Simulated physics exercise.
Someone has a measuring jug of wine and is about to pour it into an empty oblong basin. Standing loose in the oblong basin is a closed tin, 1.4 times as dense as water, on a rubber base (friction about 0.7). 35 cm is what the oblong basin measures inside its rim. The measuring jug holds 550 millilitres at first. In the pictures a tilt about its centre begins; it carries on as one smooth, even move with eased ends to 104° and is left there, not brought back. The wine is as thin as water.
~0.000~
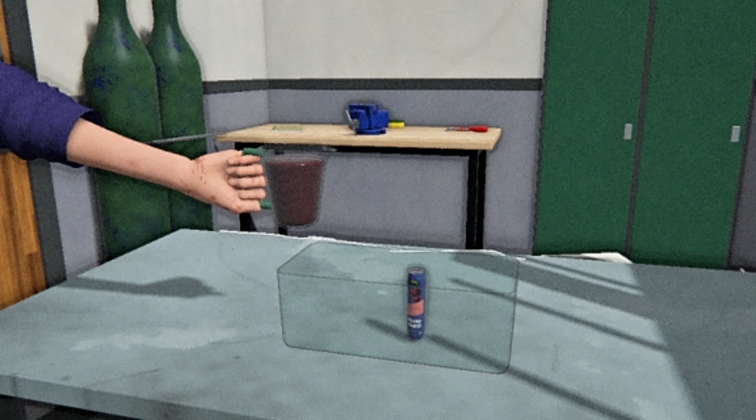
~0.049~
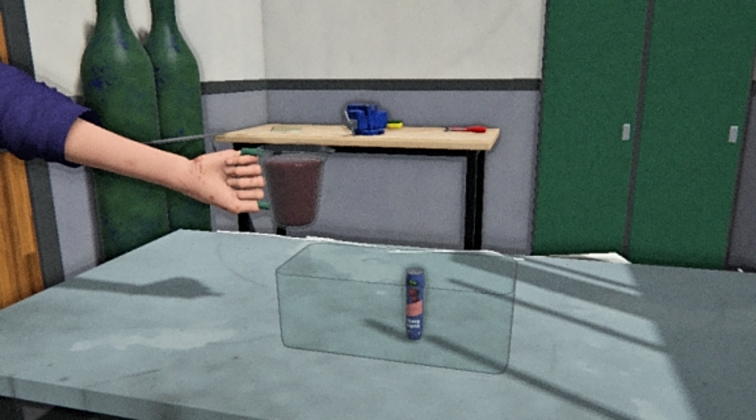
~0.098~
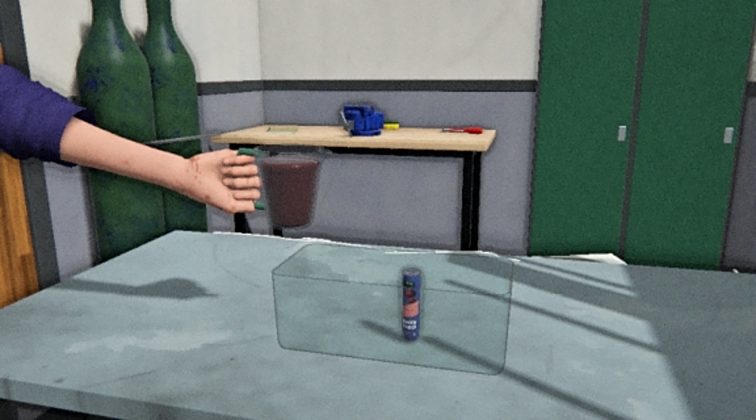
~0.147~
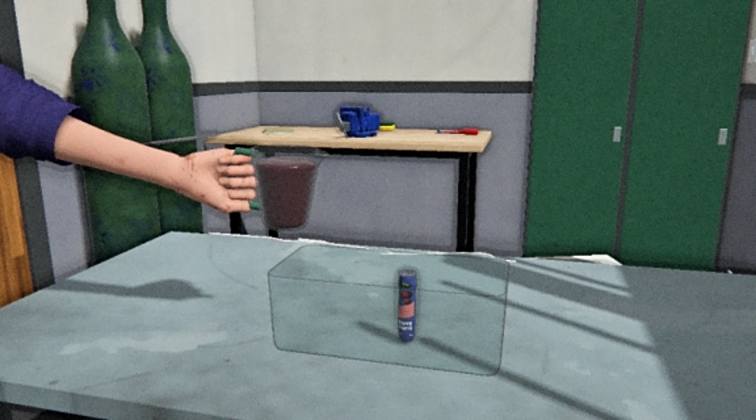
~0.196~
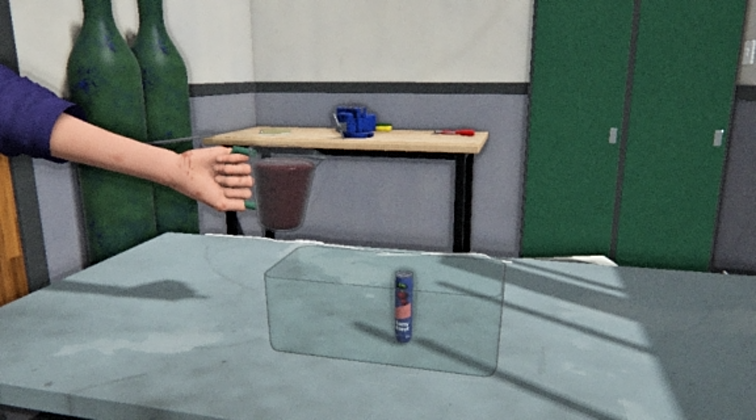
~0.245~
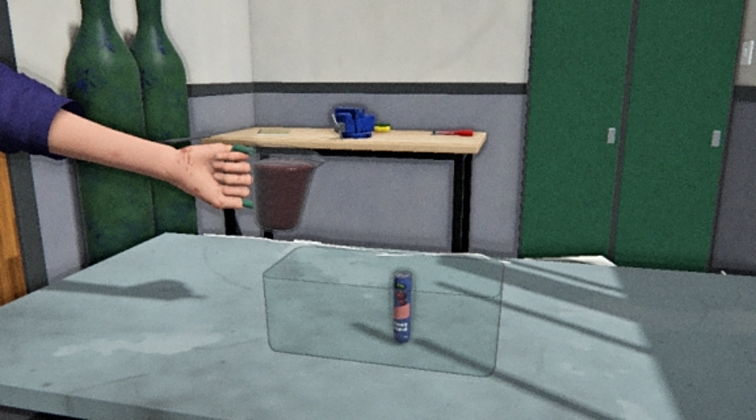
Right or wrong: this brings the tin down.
Wrong, the tin stays up.
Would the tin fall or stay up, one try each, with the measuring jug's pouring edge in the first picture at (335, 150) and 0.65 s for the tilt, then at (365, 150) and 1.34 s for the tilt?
The tin stays vertical the first time and overturns the second time.
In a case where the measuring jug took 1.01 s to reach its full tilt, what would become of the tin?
In that case the tin stays vertical.
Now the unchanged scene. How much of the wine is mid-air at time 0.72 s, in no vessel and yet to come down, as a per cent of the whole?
Some 14 % is the figure.
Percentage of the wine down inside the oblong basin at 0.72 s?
Some 5 per cent.
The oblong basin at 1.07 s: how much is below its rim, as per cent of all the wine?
Close to 60 in a hundred.
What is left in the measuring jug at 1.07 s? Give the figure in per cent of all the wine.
Some 26 per cent.
By 0.72 s the tilt is 59° and 81 per cent is still to pour; the tin stands where it began.
By 1.07 s the tilt is 94° and 26 per cent is still to pour; the tin stands where it began.
By 1.44 s the tilt is 104° and 0 per cent is still to pour; the tin stands where it began.
By 1.84 s the tilt is 104° and 0 per cent is still to pour; the tin stands where it began.
At rest the tin stands where it began.
